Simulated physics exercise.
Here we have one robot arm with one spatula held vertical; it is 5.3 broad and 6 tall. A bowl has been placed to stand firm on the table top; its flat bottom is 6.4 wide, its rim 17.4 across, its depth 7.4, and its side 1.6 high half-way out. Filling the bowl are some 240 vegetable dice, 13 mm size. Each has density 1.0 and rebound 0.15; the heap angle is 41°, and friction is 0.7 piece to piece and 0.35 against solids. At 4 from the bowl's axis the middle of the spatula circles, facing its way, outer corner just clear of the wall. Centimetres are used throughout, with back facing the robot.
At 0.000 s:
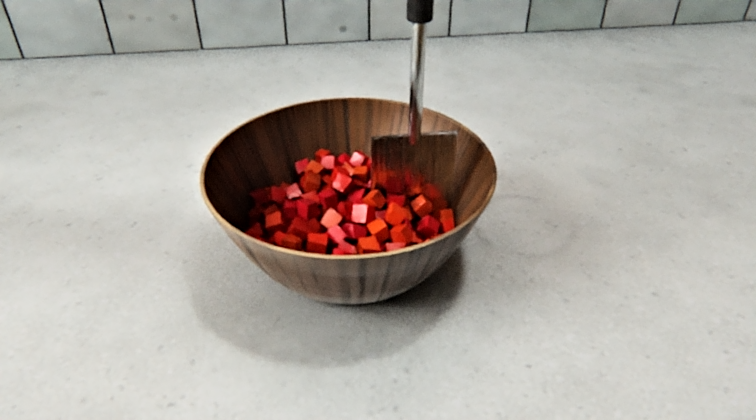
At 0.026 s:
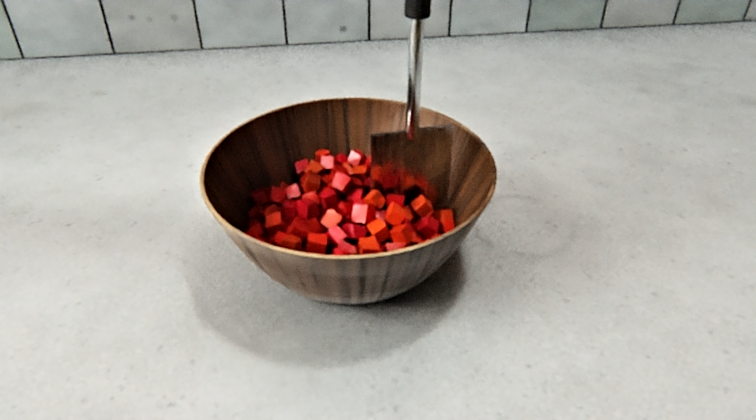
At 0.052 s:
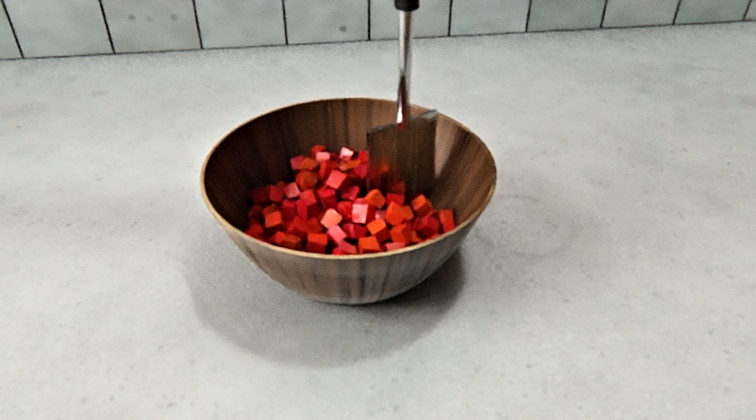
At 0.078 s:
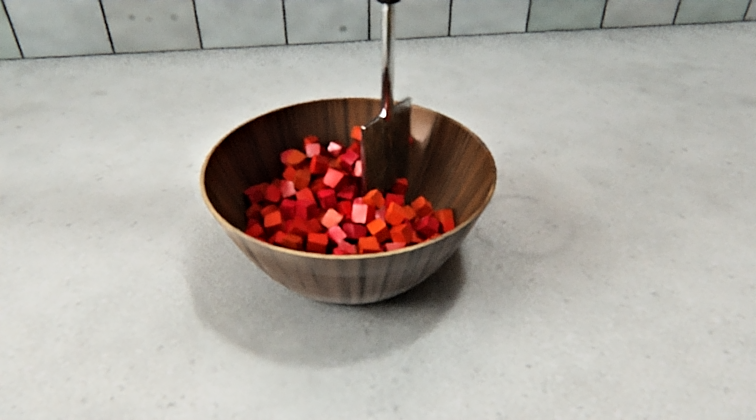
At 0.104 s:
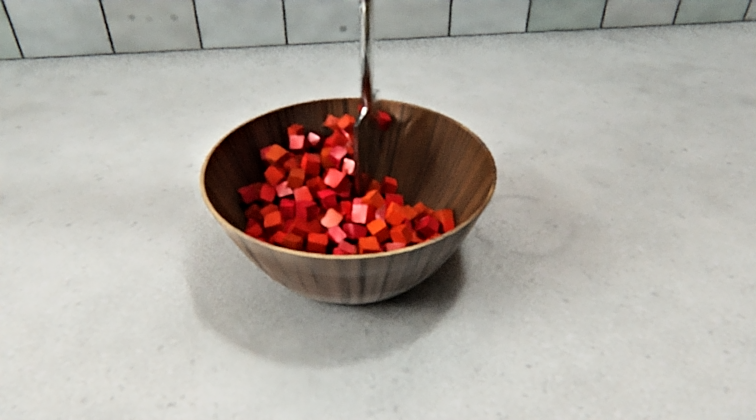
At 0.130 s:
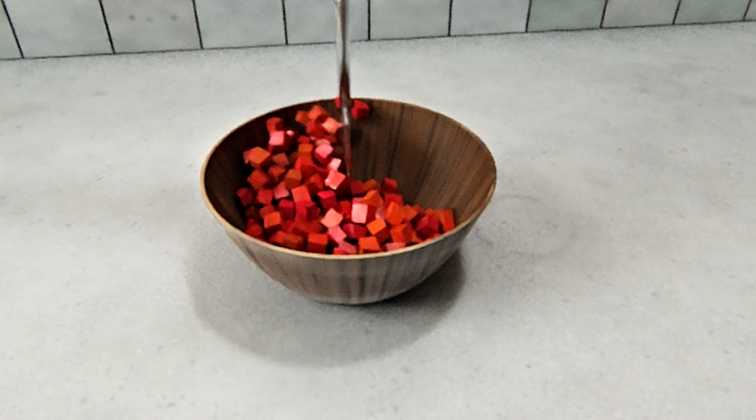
Metal spatula held upright sweeping leftward along the back of a wooden bowl, turning edge-on and pushing red and orange cubes up the left side.
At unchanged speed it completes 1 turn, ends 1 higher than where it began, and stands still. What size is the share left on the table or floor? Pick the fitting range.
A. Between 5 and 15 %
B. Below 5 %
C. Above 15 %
The answer is C.
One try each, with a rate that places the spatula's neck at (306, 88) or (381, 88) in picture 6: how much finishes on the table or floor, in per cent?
First try: About 30 %; second try: About 15 %.
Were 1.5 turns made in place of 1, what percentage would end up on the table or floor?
I'd expect around 35 per cent.
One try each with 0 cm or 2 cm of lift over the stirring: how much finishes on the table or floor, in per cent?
Estimates: 25 % and 20 %.
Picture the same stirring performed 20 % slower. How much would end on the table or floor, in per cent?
I'd expect about 15 %.
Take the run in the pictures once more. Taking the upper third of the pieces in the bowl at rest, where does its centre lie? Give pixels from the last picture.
I'd say close to (377, 163).
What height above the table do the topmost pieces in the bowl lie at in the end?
Roughly 8.0 centimetres.
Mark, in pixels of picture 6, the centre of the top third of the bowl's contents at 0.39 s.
Top-third centre at approx. (427, 209).
By 0.26 s, 190° round, highest piece 10 above the table; 232 in the bowl, 10 in flight or on the tool.
By 0.39 s, 293° round, highest piece 11 above the table; 207 in the bowl, 14 on the table or floor, 21 in flight or on the tool.
By 0.65 s, 0° round, highest piece 8 above the table; 190 in the bowl, 51 on the table or floor, 1 in flight or on the tool.
By 1.35 s, 0° round, highest piece 8 above the table; 190 in the bowl, 52 on the table or floor.
Final count, 190 in the bowl, 52 on the table or floor. That is 21 % on the table or floor.
